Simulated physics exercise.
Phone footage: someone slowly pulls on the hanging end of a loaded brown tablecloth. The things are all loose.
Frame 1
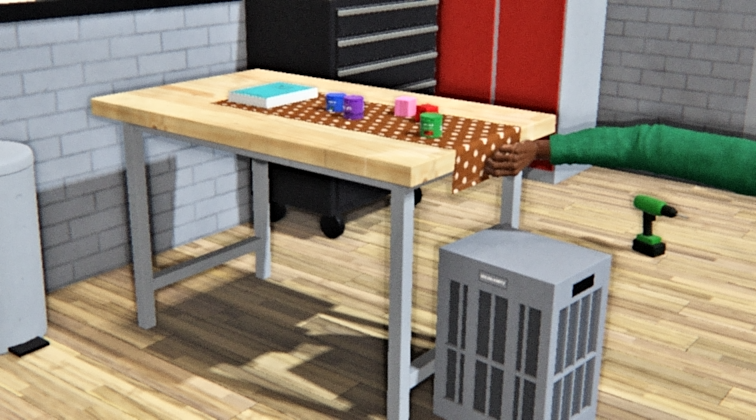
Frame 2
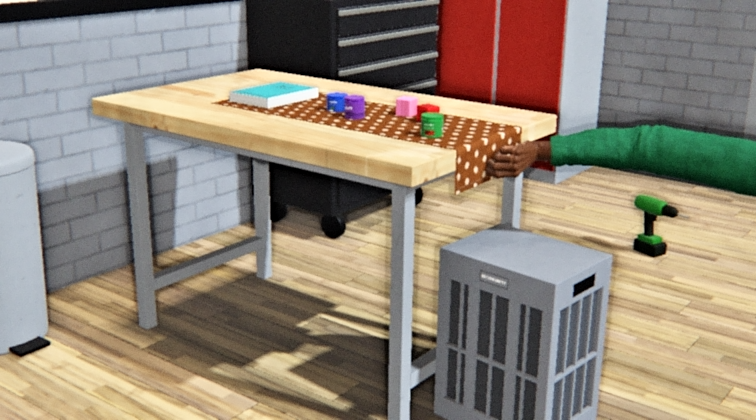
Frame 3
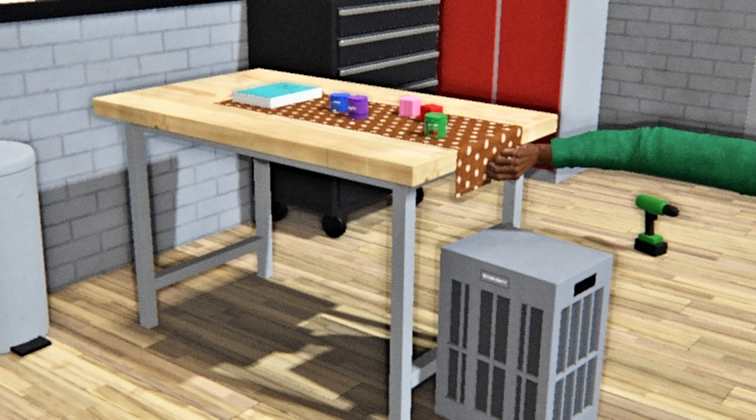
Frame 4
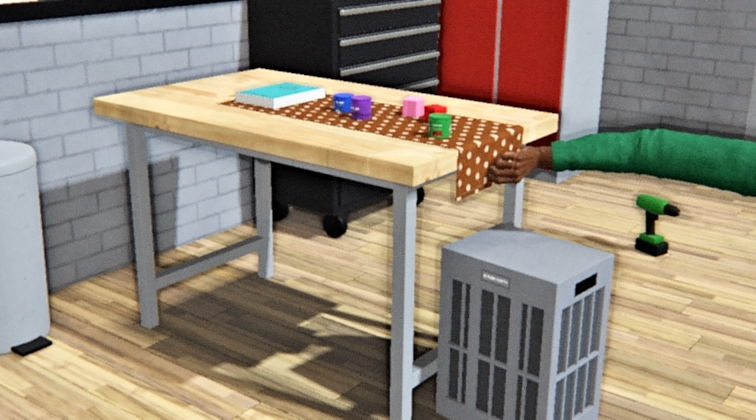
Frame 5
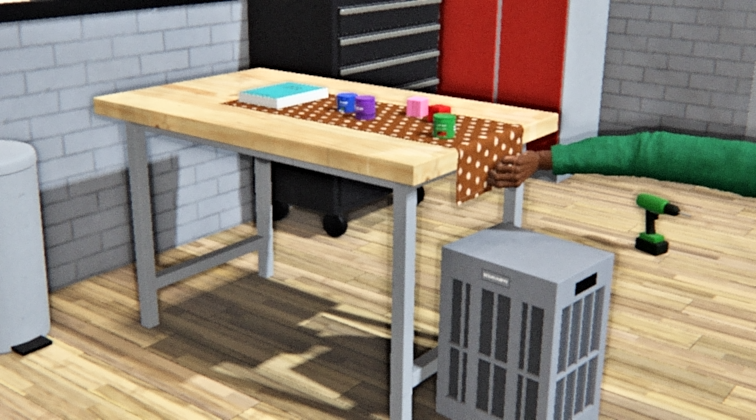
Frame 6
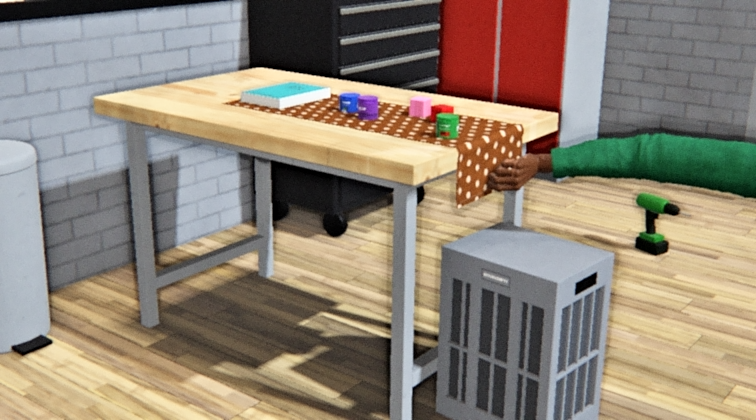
A hand slowly pulls the brown tablecloth's hanging end downward, and the colourful pots and cubes shift slightly right.
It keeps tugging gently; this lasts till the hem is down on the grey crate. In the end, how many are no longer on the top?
Off the top: One.
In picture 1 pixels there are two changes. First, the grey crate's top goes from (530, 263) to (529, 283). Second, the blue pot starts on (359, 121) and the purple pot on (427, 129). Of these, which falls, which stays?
The blue pot remains up, the purple pot drops off.
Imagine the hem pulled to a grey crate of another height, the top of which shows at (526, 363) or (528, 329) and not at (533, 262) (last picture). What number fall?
Then 4 and 3.
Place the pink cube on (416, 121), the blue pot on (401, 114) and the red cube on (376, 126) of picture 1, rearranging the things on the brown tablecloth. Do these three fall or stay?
The pink cube will stay where it is, the blue pot will stay where it is, and the red cube will stay where it is.
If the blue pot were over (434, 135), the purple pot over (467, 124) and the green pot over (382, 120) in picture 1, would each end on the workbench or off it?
Blue pot - leaves the top, purple pot - leaves the top, green pot - stays aboard.
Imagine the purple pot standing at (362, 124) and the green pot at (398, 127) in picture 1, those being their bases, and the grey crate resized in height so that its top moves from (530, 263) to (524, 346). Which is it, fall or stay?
Observed: Purple pot departs; green pot departs.
Soon after, hem on the crate; green pot gone.
At rest, hem on the crate; green pot gone. The count of fallen things is one.
